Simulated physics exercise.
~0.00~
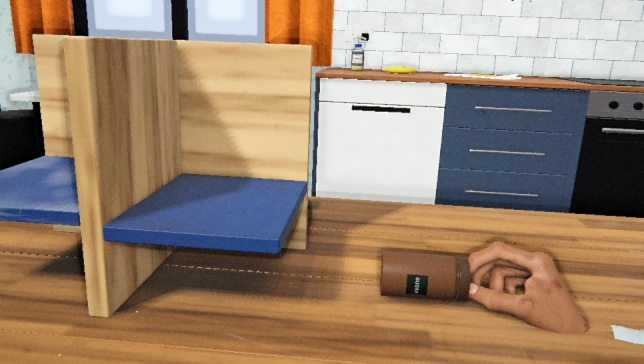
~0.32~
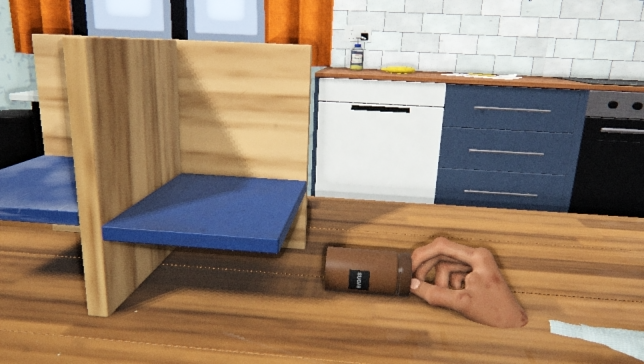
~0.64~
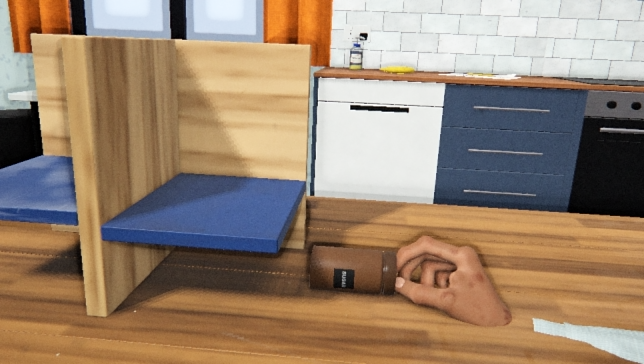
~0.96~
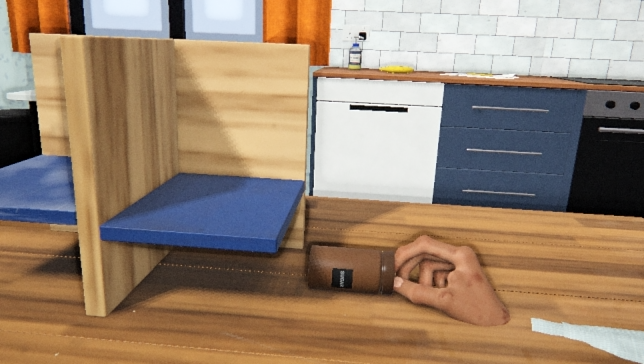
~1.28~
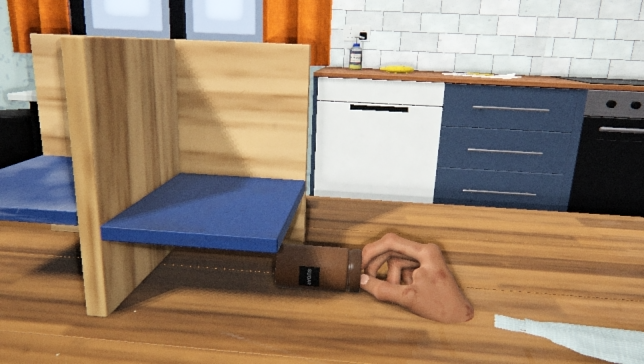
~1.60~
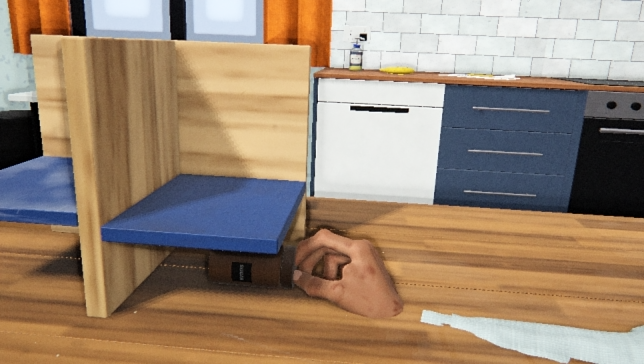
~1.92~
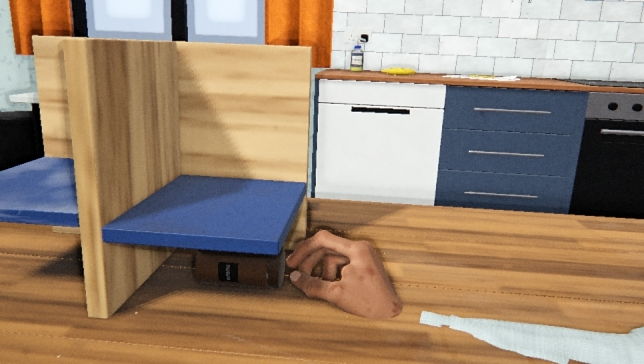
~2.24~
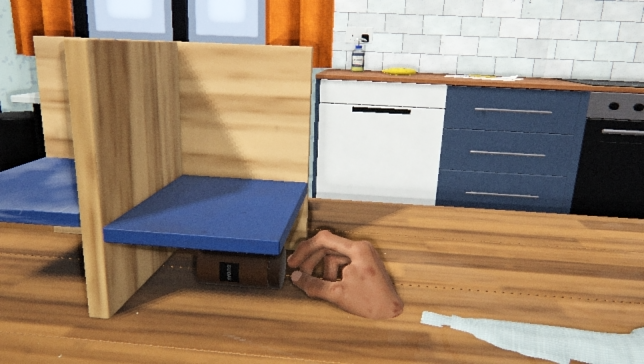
On a wooden kitchen counter, a hand held a brown cylinder lying on its side and pushed it left toward a low blue shelf, pausing briefly, then slid it underneath until it rested below the shelf with the hand still beside it.
